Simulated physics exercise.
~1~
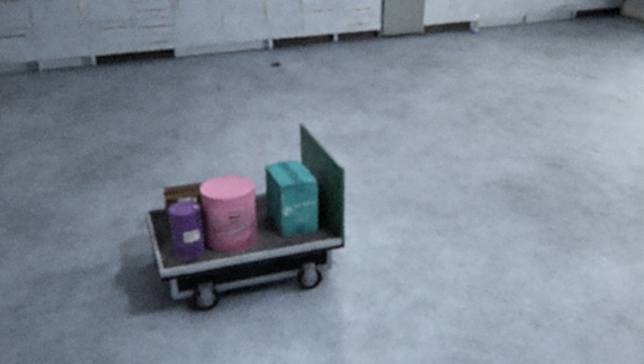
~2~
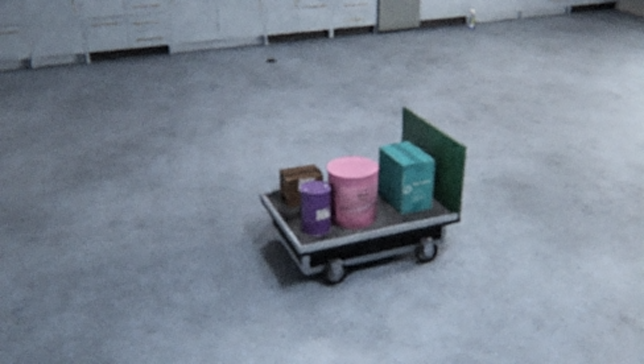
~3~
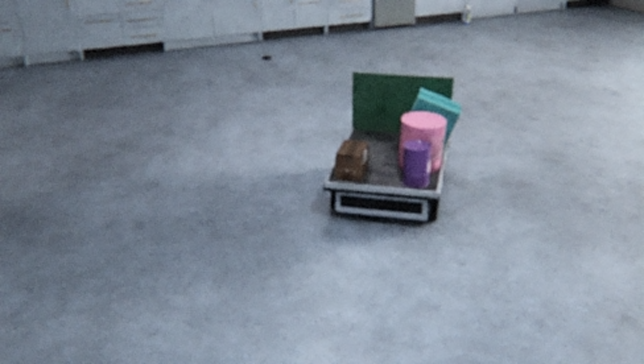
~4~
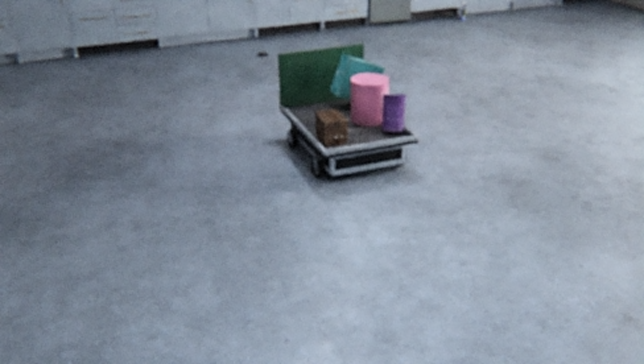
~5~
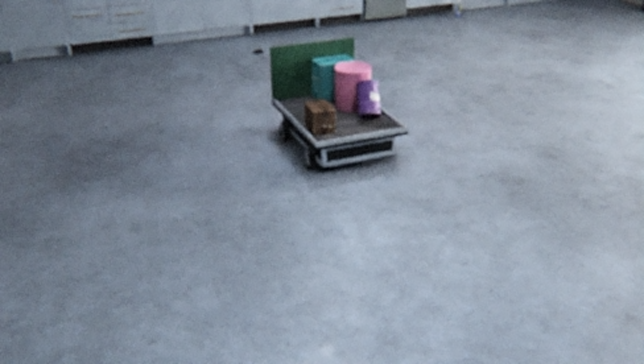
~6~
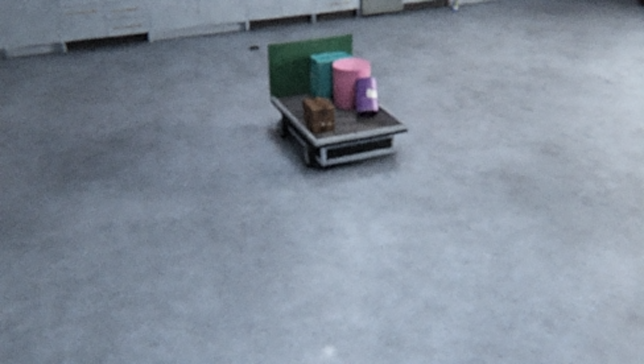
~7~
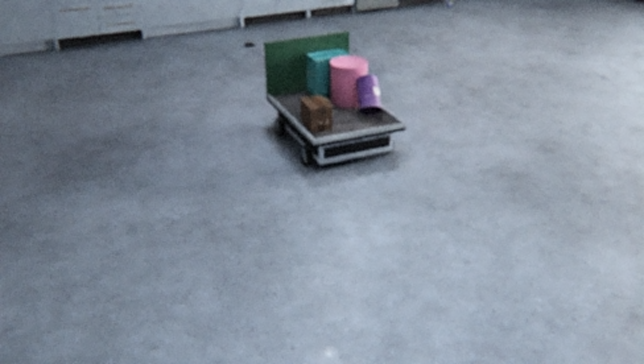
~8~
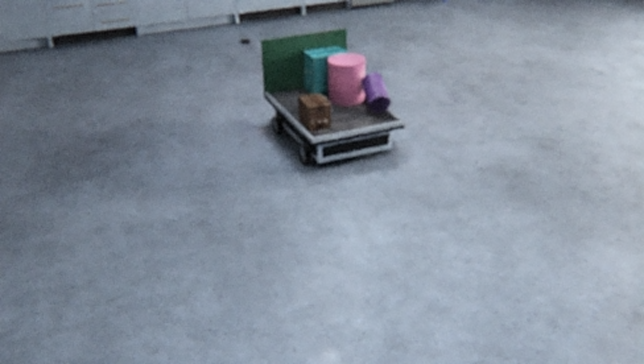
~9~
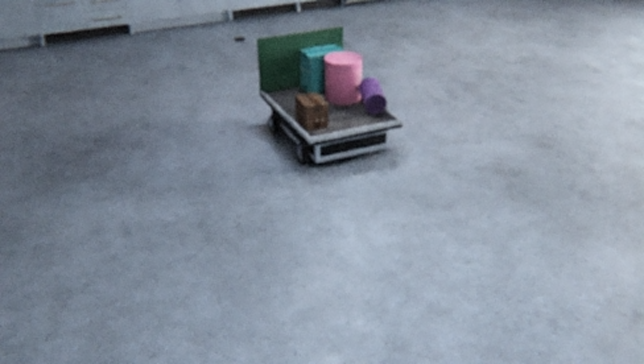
A flat cart carrying a turquoise box, pink pail, brown parcel and purple canister rolled right, then curved away to the left, making the box tilt and settle upright, before it stopped and the leaning canister toppled onto its side on the deck.
